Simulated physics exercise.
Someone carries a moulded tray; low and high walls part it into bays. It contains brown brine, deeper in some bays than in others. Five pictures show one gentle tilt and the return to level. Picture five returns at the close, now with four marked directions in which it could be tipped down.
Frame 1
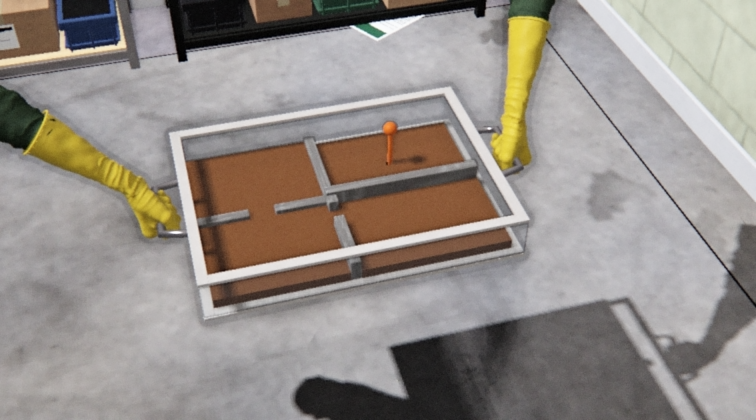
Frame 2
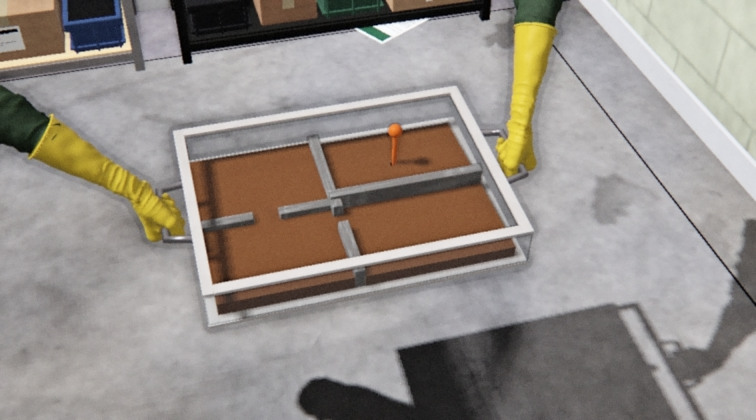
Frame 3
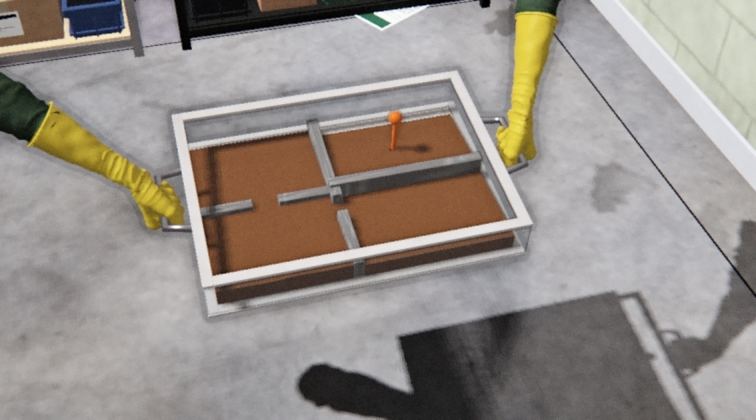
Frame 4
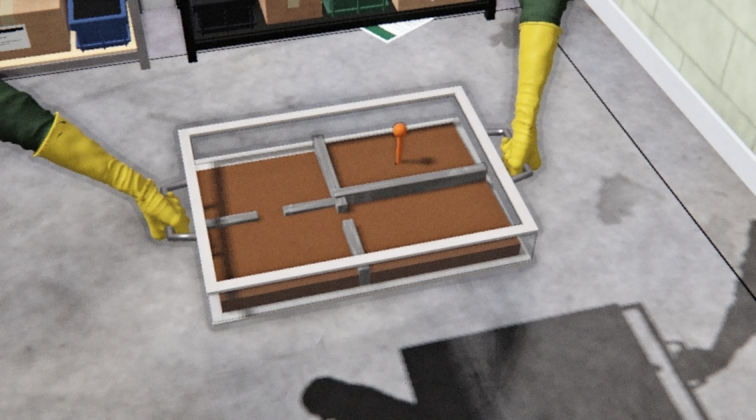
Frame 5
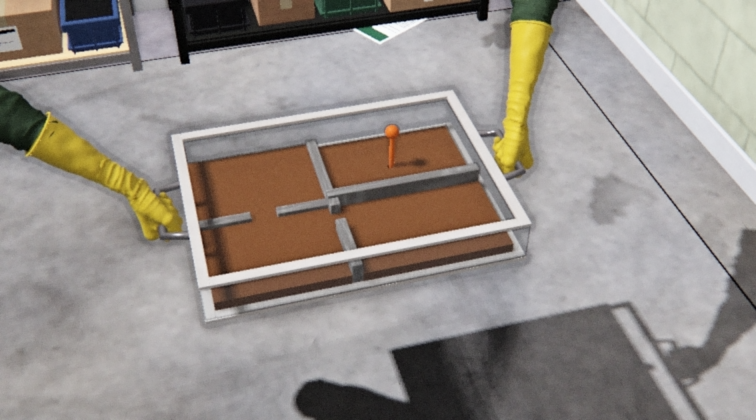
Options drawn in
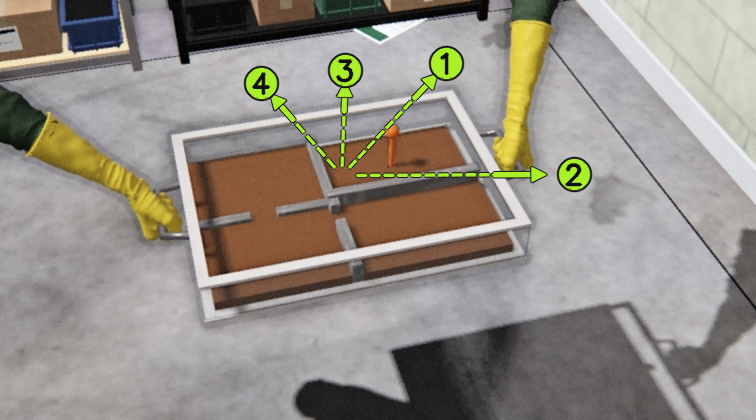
On a grey concrete floor beside shelves of boxes and bins and a pale tiled wall, the view looks down from above. Two yellow-gloved hands with dark green sleeves grip a white-rimmed clear tray holding brown liquid, divided by grey walls, an orange peg standing in its back right bay. The hands tip the tray slightly toward the front, then ease it back level, while the view shifts slightly.
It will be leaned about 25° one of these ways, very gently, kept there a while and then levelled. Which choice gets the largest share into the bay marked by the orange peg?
Arrow 3.
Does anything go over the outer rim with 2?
Yes.
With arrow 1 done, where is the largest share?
That is the back right bay.
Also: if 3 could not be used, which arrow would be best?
That would be 1.
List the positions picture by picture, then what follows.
The tray is level; deepest in the front right bay, at (419, 220), shallowest in the back right; orange peg at (390, 129), in the first picture.
Tipped about 4° down to the front; no wall is crossed, in the second picture.
Tipped about 6° down to the front; no wall is crossed; orange peg at (396, 118), in the third picture.
Tipped about 3° down to the front; no wall is crossed, in the fourth picture.
The tray is level; deepest in the front left bay, at (276, 251), shallowest in the back right; orange peg at (392, 132), in the fifth picture.
On the marked copy, 1 ends at (433, 77); 2 ends at (541, 174); 3 ends at (345, 87); 4 ends at (274, 98).
If 1 is chosen, about 32 % of the liquid ends in the peg's bay; about 58 % goes over the rim.
If 2 is chosen, about 18 % of the liquid ends in the peg's bay; about 41 % goes over the rim.
If 3 is chosen, about 45 % of the liquid ends in the peg's bay; about 27 % goes over the rim.
If 4 is chosen, about 20 % of the liquid ends in the peg's bay; about 39 % goes over the rim.
